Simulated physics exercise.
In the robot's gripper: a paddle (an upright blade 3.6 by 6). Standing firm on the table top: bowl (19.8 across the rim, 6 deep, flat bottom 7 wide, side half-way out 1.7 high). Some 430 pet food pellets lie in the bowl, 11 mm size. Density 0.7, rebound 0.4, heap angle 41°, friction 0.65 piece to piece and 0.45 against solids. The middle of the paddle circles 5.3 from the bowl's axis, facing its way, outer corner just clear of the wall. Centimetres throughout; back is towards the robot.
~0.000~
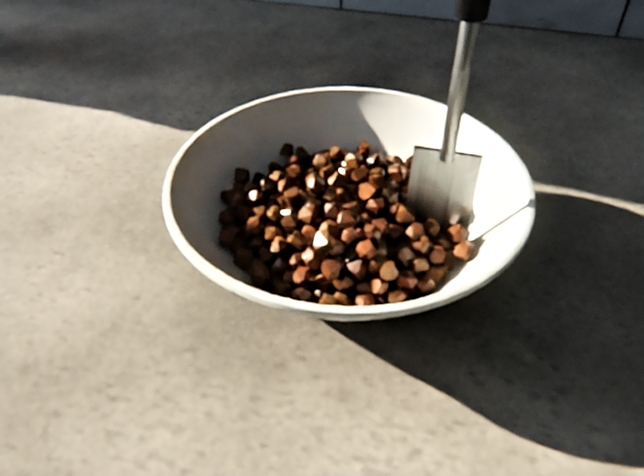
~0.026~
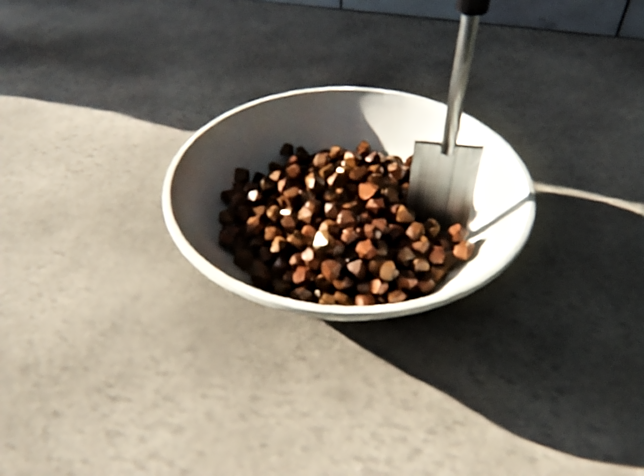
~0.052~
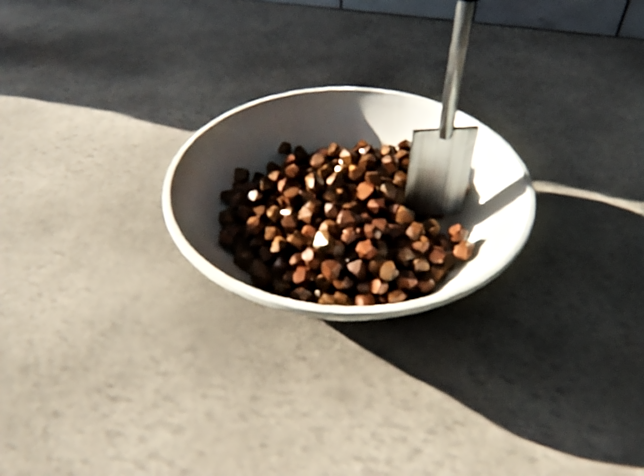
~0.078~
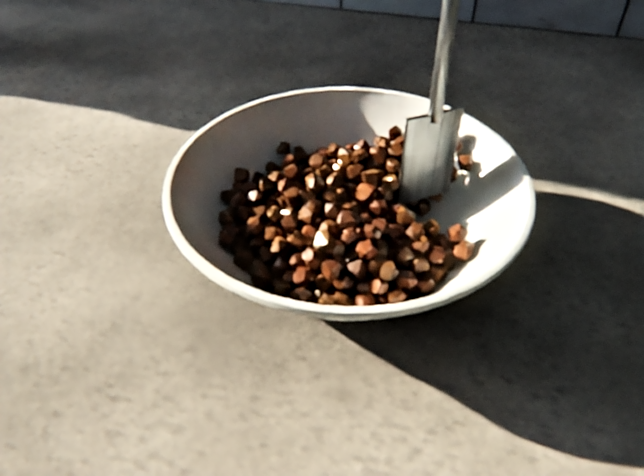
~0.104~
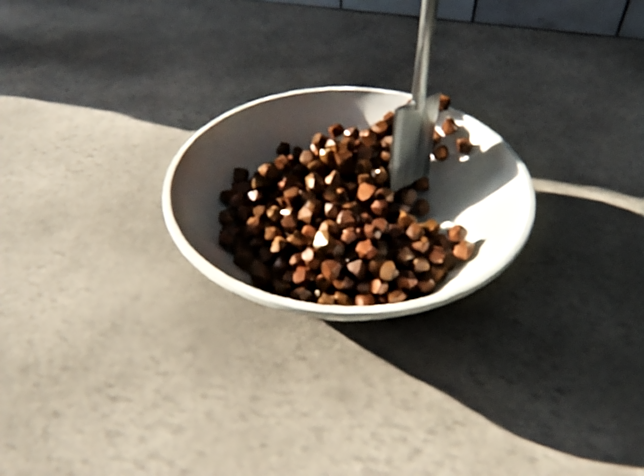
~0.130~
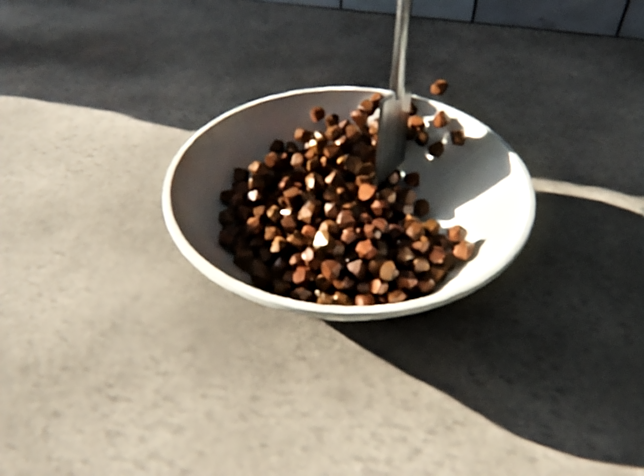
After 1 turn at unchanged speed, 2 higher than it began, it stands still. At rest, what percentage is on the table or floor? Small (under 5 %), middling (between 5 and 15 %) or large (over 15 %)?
A middling share, between 5 and 15 %, ends on the table or floor.
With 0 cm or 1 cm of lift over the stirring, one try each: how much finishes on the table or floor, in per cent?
About 25 and 15 per cent.
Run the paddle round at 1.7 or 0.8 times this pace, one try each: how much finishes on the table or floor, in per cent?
Some 15 and 5 per cent.
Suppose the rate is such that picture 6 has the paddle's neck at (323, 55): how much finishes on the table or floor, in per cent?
Some 20 per cent.
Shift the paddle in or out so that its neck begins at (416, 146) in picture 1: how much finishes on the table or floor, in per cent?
About 5 per cent.
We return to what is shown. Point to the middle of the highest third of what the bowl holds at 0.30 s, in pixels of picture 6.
Near (268, 203).
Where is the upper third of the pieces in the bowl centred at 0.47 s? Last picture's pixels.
At about (373, 241).
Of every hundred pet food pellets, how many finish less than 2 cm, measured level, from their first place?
About 55 per cent.
After 0.30 s, 182° round, highest piece 9 above the table; 419 in the bowl, 2 on the table or floor, 11 in flight or on the tool.
After 0.47 s, 292° round, highest piece 9 above the table; 398 in the bowl, 27 on the table or floor, 7 in flight or on the tool.
After 0.76 s, 0° round, highest piece 7 above the table; 391 in the bowl, 41 on the table or floor.
After 1.46 s, 0° round, highest piece 7 above the table; 391 in the bowl, 41 on the table or floor.
At rest, 391 in the bowl, 41 on the table or floor. That is 9 % on the table or floor.
